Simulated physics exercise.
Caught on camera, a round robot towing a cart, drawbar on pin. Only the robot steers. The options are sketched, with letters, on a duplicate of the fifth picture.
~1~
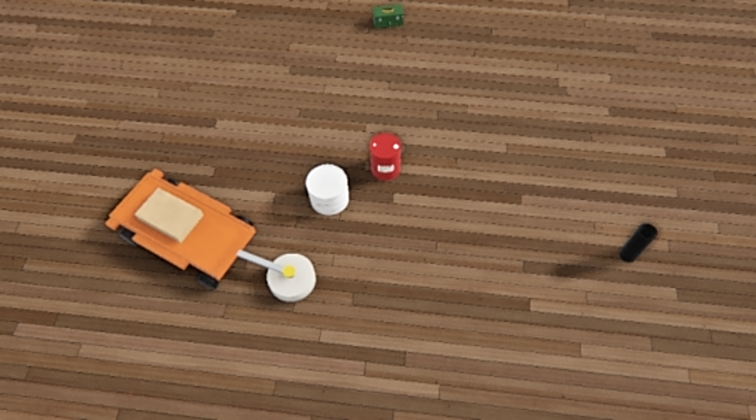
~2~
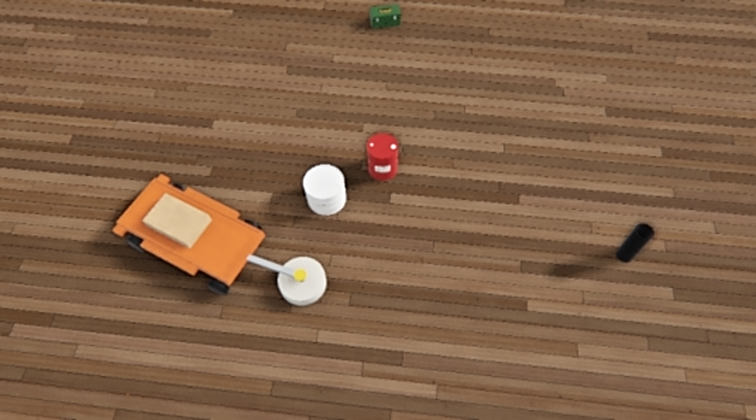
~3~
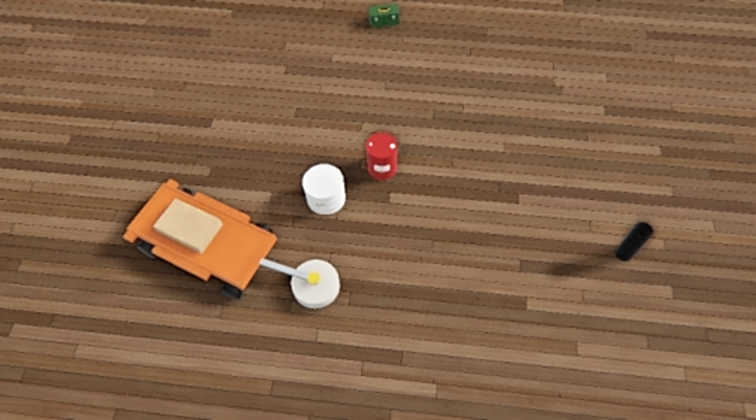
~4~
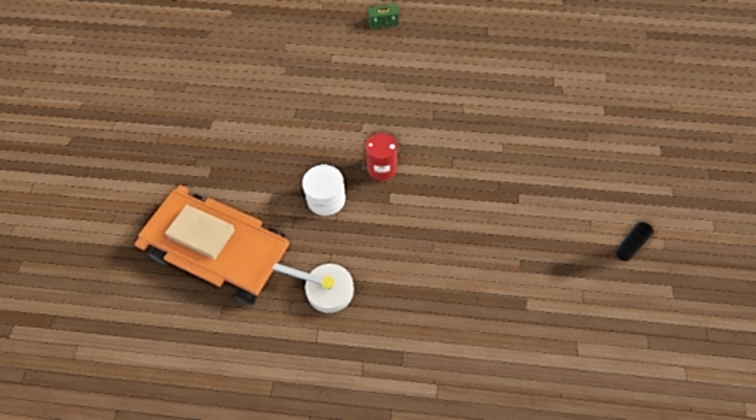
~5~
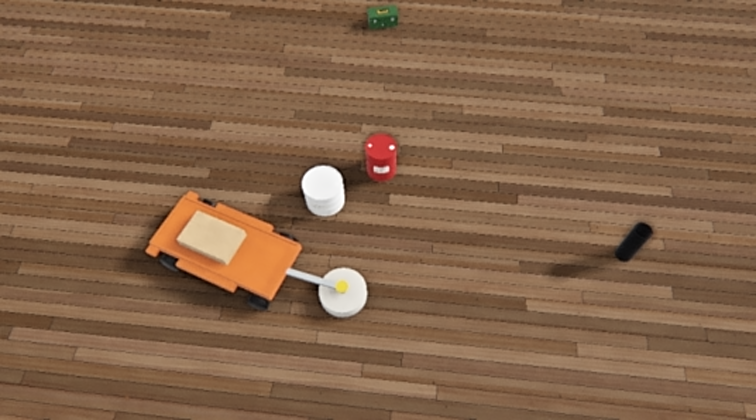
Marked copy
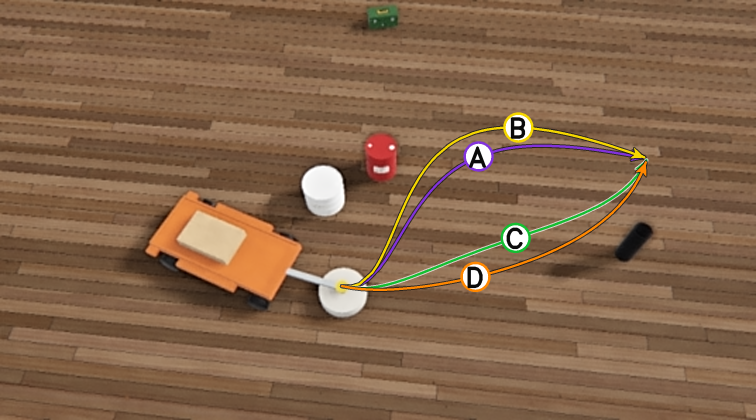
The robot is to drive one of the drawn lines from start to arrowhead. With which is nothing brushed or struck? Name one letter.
C.
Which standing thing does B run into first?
First the white tub.
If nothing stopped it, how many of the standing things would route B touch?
It touches two.
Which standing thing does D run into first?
First the black post.
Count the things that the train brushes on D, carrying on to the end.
In all, one.
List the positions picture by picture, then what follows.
In the first picture, black post (628, 255); robot (291, 276); orange cart (182, 223).
In the second picture, robot (302, 280); orange cart (190, 229); red keg (383, 168).
In the third picture, robot (315, 283); orange cart (201, 234); black post (624, 254).
In the fourth picture, robot (329, 287); orange cart (214, 240); white tub (326, 199).
In the fifth picture, robot (343, 291); orange cart (225, 245); red keg (381, 169); white tub (325, 200); black post (624, 254).
On the marked copy, A from (342, 286) via (465, 163) to (644, 158); B from (342, 286) via (454, 142) to (645, 157); C from (342, 286) via (516, 238) to (646, 160); D from (342, 286) via (533, 259) to (646, 162).
With C. Early on, robot (464, 261), cart (339, 264).
Further on, robot (578, 220), cart (464, 245).
At the end, robot (643, 165), cart (557, 212); nothing has been touched.
As for the rest, A meets the white tub; B meets the red keg and white tub; D meets the black post.
